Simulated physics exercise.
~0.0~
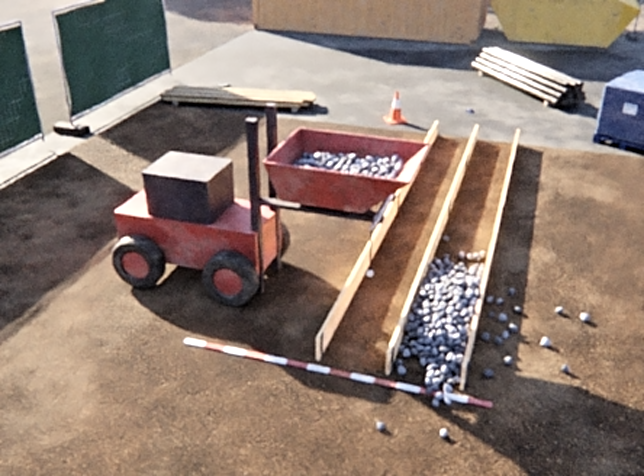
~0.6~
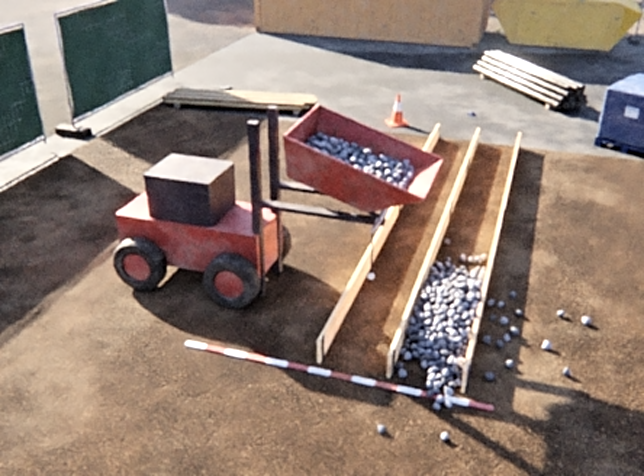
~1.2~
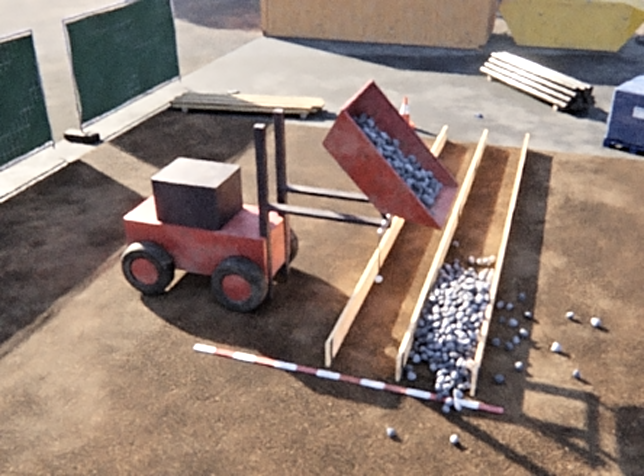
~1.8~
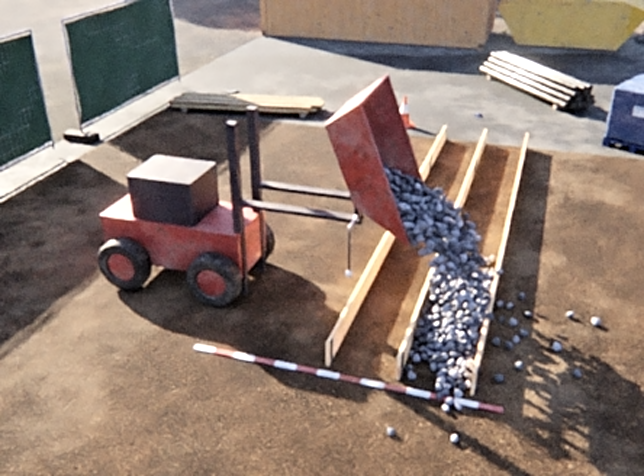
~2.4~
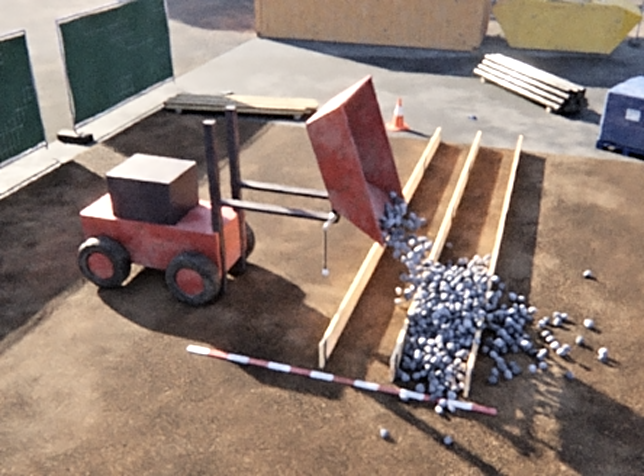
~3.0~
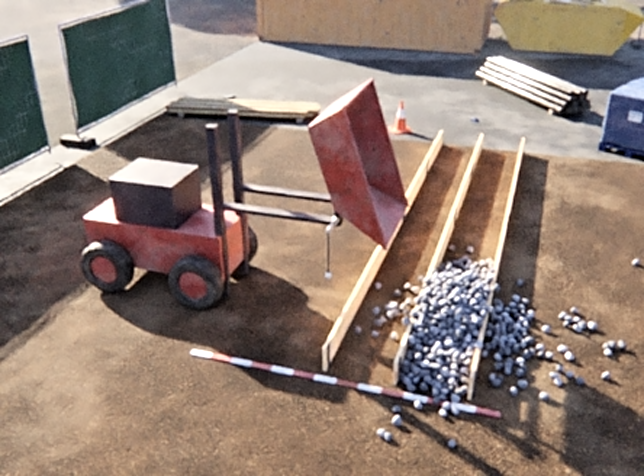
On a dirt yard, a red forklift tipping its skip and backing left as grey stones pour over boards, heaping and scattering right.
